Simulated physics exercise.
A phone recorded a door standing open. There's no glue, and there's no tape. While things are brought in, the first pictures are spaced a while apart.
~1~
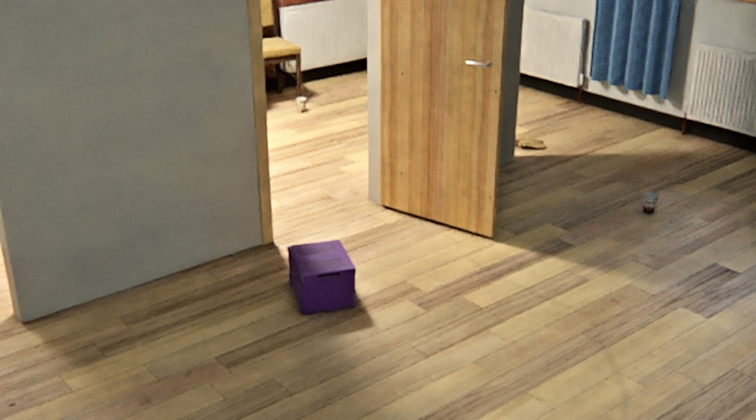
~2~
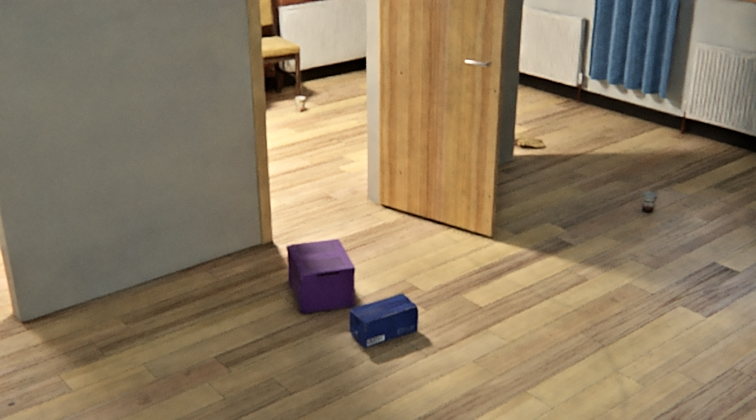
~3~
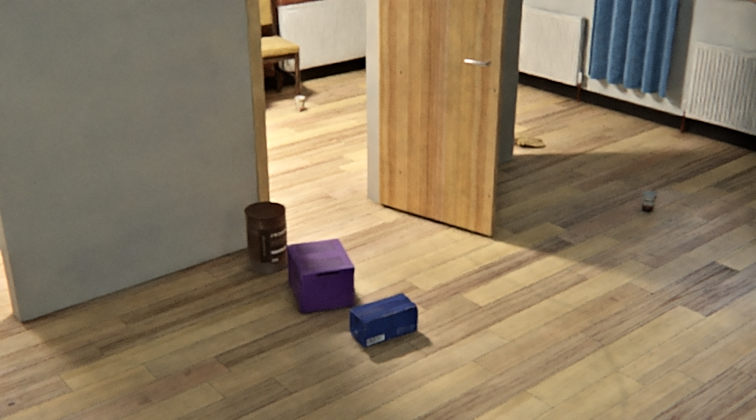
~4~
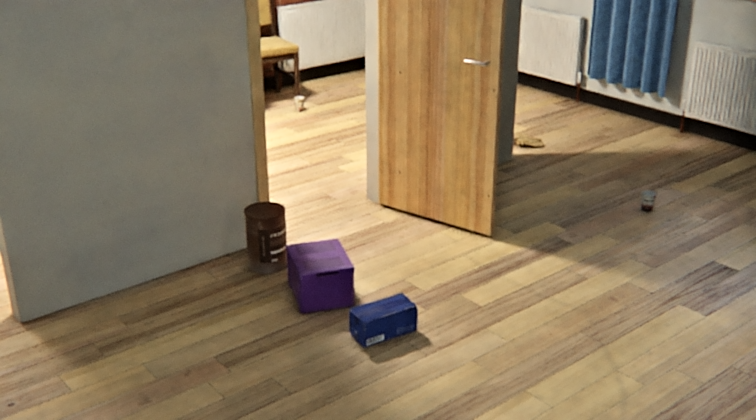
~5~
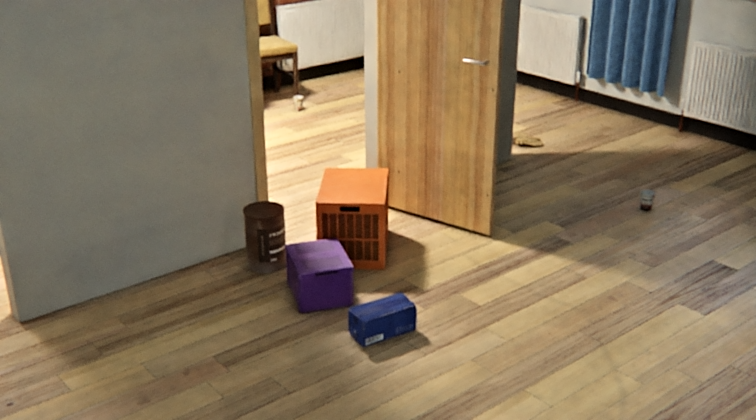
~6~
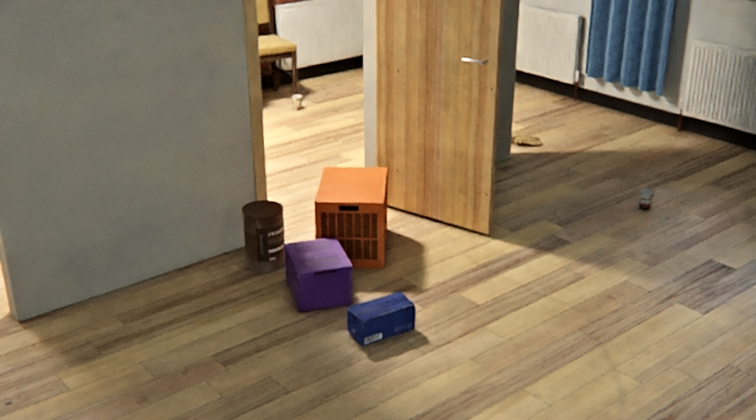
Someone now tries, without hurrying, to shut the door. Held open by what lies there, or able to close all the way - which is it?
The door is left open.
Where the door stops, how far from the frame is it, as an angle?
Open angle: About 55°.
Then, 0.40 s after the last picture, door at 93°.
Then, 0.70 s after the last picture, door at 73°.
Then, 0.90 s after the last picture, door at 59°.
At rest, door at 56°; all 4 in place. Seen from the same camera at the end, orange chest near (349, 217).
